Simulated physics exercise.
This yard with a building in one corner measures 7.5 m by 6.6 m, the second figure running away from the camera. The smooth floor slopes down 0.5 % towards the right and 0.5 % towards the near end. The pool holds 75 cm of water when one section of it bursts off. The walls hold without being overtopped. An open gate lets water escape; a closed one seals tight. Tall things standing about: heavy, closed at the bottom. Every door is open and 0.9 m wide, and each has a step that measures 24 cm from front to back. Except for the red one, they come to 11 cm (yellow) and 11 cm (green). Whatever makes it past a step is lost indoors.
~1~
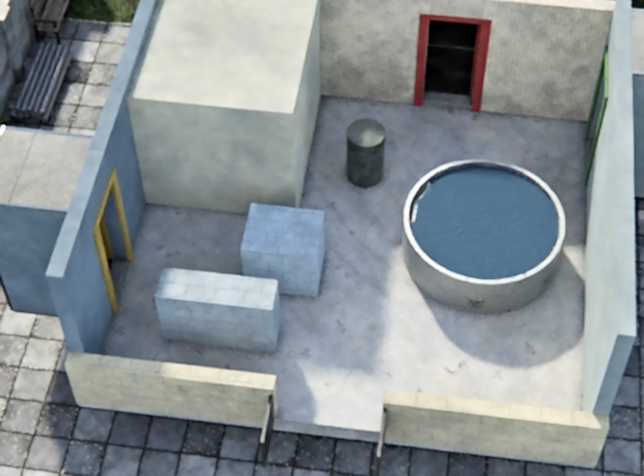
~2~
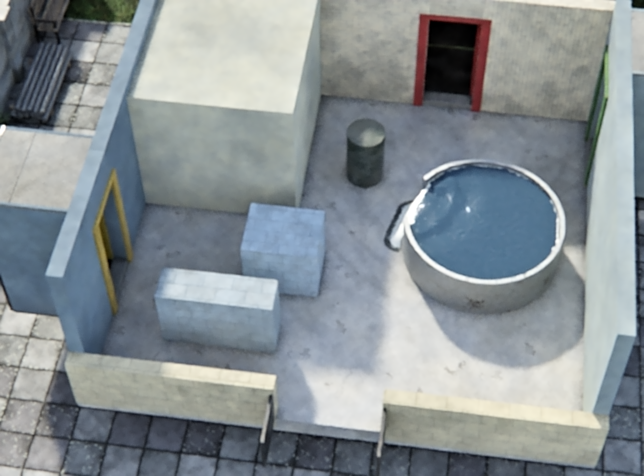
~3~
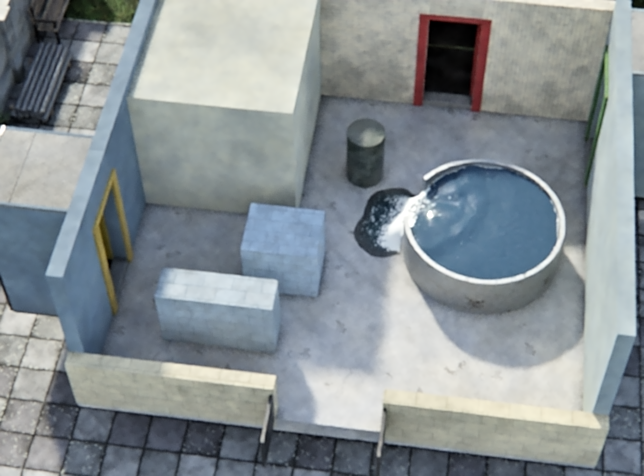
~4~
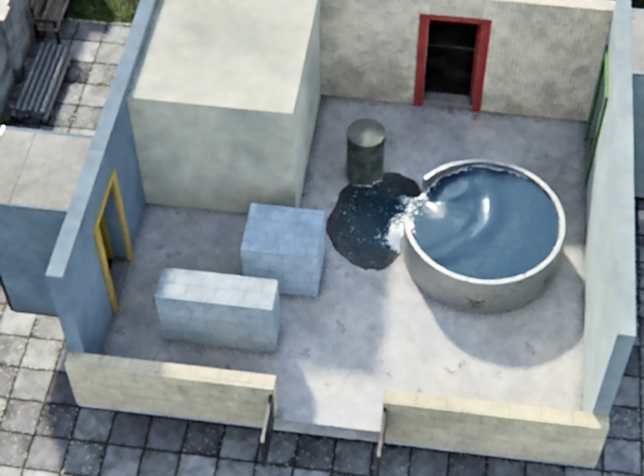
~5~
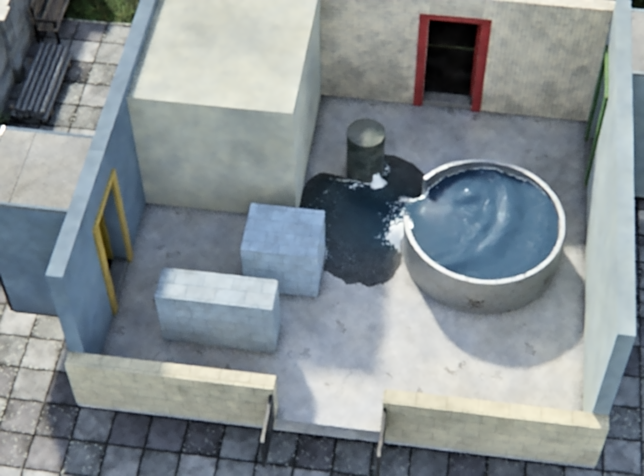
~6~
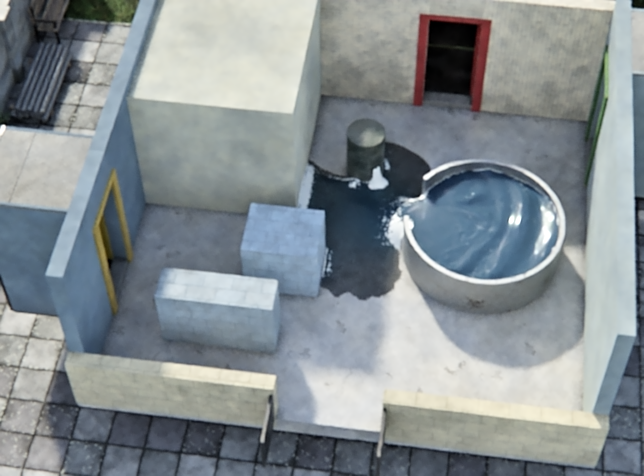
A round, pale-walled pool of blue water stands on the right of a walled grey yard, seen from high above by a camera that stays still. A dark cylinder stands left of it, with pale blue blocks and a yellow doorway farther left, a large pale block behind them and a red doorway at the back. A piece of the pool's left side bursts outward, and foaming water pours through the gap, spreading darkly around the cylinder and leftward to the blocks.
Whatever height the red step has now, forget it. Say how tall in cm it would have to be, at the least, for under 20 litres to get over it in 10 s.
Some 9 cm would be enough.
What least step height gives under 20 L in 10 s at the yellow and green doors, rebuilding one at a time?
About 7.5 cm at yellow and 14.5 cm at green.
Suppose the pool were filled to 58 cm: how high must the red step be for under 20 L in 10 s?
Step height: Approx. 6.0 cm.
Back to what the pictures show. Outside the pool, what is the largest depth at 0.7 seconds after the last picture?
Around 47 centimetres.
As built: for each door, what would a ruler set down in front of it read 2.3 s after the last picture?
Lab note, cm: Red 14; yellow 11; green 0.
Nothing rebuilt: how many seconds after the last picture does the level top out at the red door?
2.4 s.
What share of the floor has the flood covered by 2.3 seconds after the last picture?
45 %.
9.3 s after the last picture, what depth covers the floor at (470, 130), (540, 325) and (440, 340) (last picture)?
About 5, 5 and 4 cm.
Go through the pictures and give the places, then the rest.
In the first frame, the pool at (484, 222) is whole and still, 75 cm deep; the red door at (451, 68) is dry.
In the second frame, the gap is at (412, 217), the front 0.3 m out at (403, 207); the back of the pool holds 75 cm.
In the third frame, the gap is at (412, 219), the front 0.8 m out at (372, 203); the back of the pool holds 75 cm.
In the fourth frame, the gap is at (411, 220), the front 1.3 m out at (346, 192); the back of the pool holds 75 cm.
In the fifth frame, water pours out at (411, 220) and has run 1.9 m, to (313, 183); about 6 cm deep outside, 75 cm at the back.
In the sixth frame, water pours out at (412, 219) and has run 2.2 m, to a hidden place; about 6 cm deep outside, 74 cm at the back; the red door at (451, 68), 2.9 m from the gap, is still 1.4 m from the nearest water.
Then, 0.7 s after the last picture water covers 25 % of the floor, deepest (47 cm) near (308, 188); it has not reached the red door.
Then, 2.3 s after the last picture water covers 45 % of the floor, deepest (36 cm) near (308, 188); 14 cm at the red door, 3 litres in over its 11 cm step.
Then, 9.3 s after the last picture water covers 95 % of the floor, deepest (15 cm) near (551, 438); 5 cm at the red door, 8 litres in over its 11 cm step.
At the red door as built, the water peaked near 14 cm, 2.3 s after the last picture.
Run again over the same 10 s with other heights there, 38 litres in over 7 cm, 6 litres over 11.5 cm. The limit of 20 litres is kept from about 9 cm up.
